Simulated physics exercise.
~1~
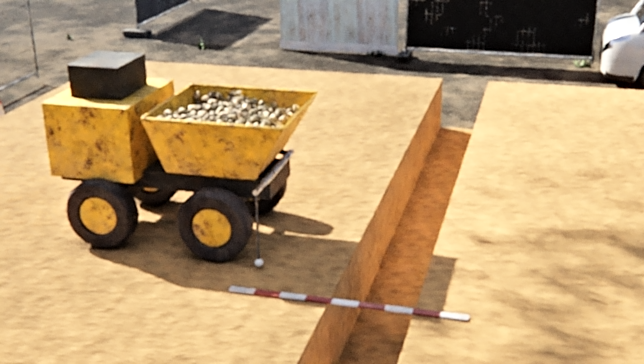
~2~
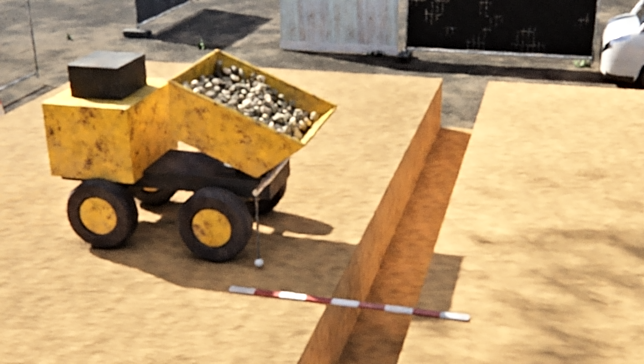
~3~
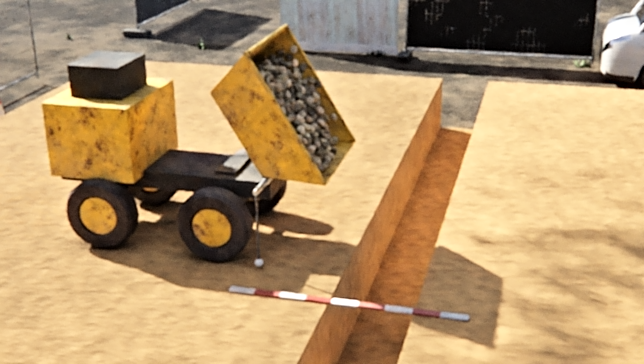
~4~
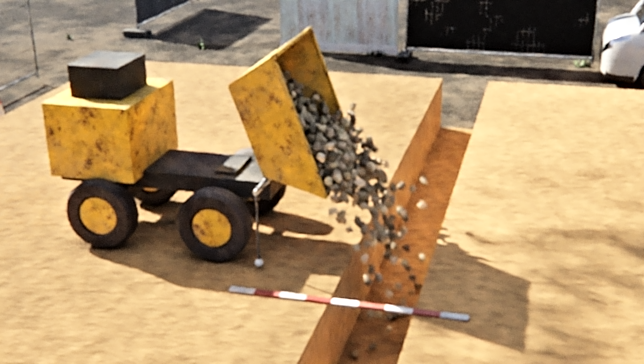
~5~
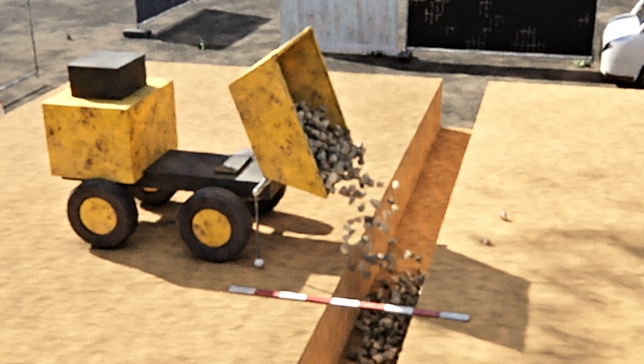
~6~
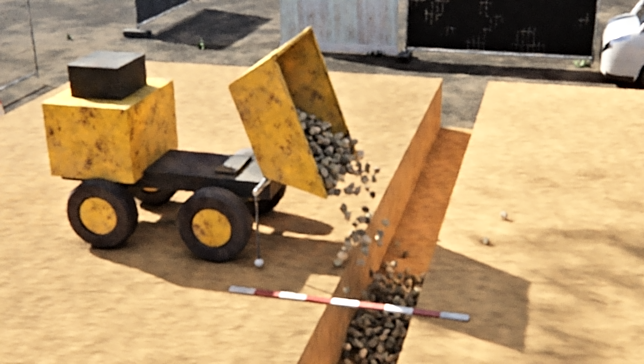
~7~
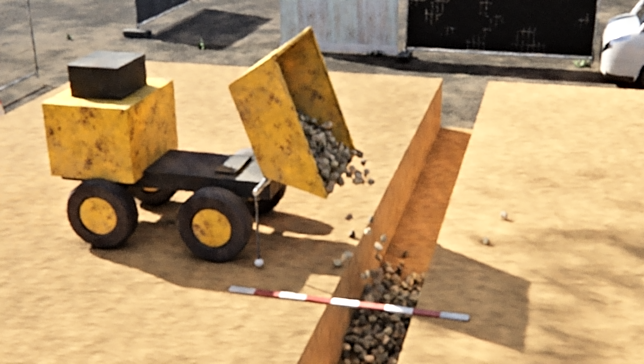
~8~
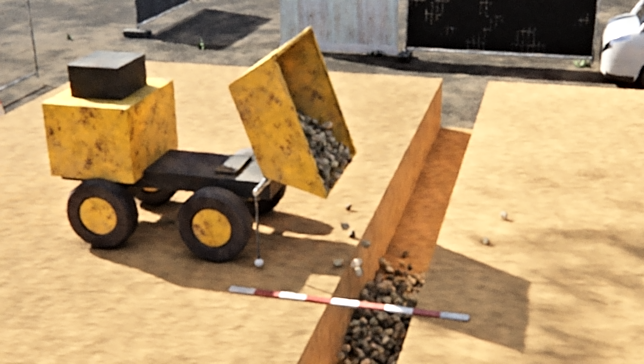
A sandy building site is seen from above and to one side, with a pale wall, a dark gate and part of a white car behind. On the left stands a rusty yellow dumper with a dark block on top, its skip heaped with grey stones, facing a narrow trench crossed by a red and white staff. The skip tilts steeply to the right while the dumper stays put. Stones slide out and tumble into the trench, a few scattering on the ground beside it. The flow thins and stops, leaving stones piled in the trench and many still in the raised skip.
